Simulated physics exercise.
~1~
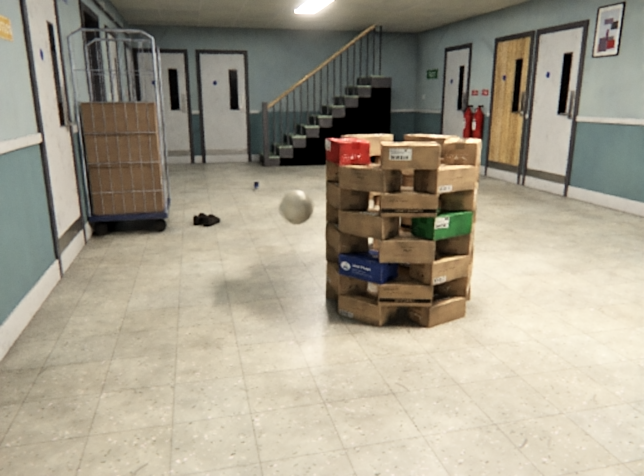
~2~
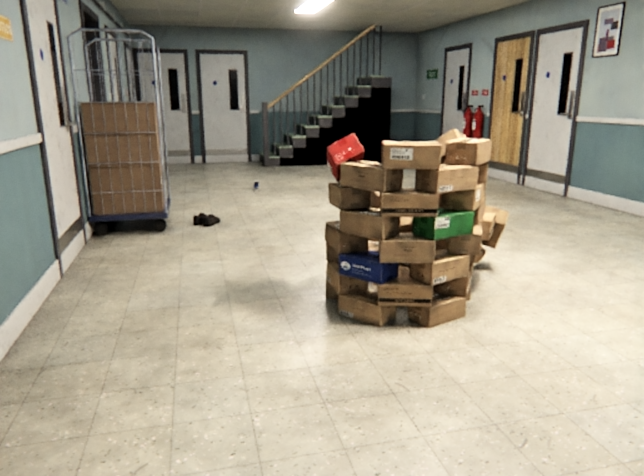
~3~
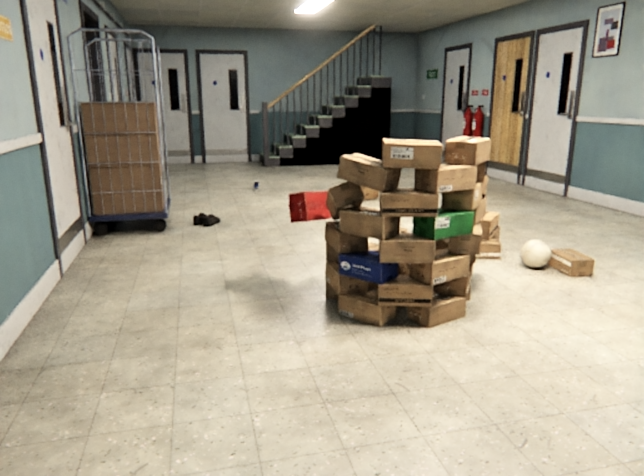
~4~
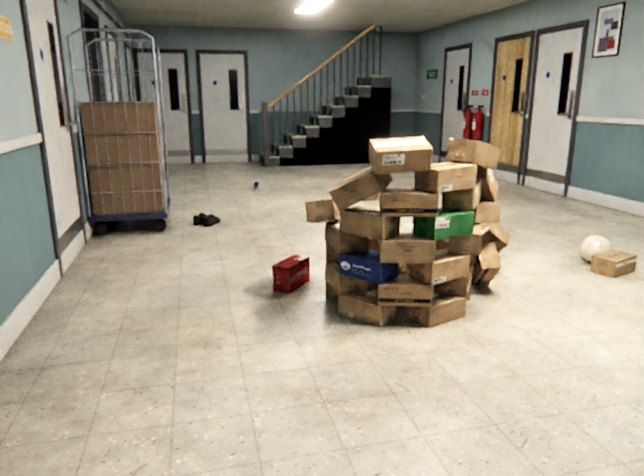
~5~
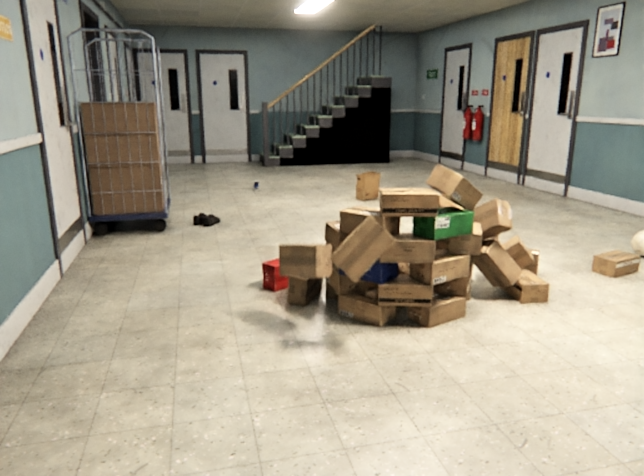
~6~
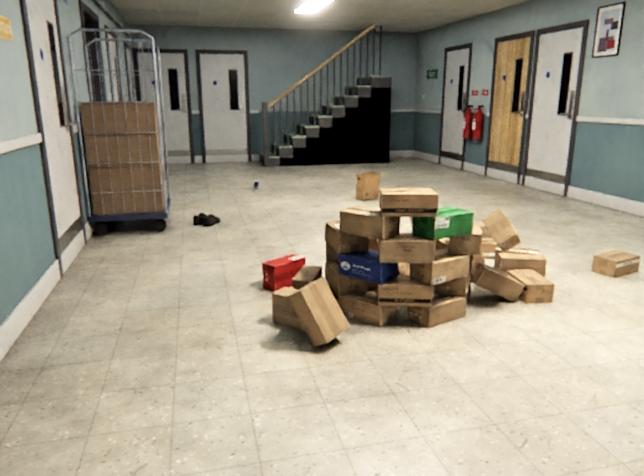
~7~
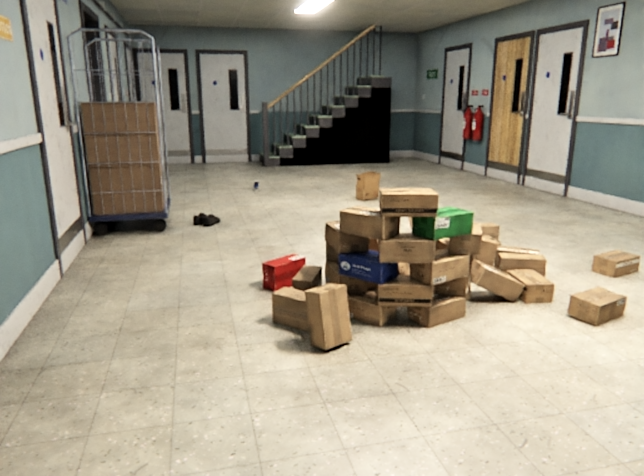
A pale ball flew into a round tower of stacked boxes in a hallway and came out rolling away to the right, while the red box and many brown ones tumbled down around the base, leaving the green and blue boxes in place.
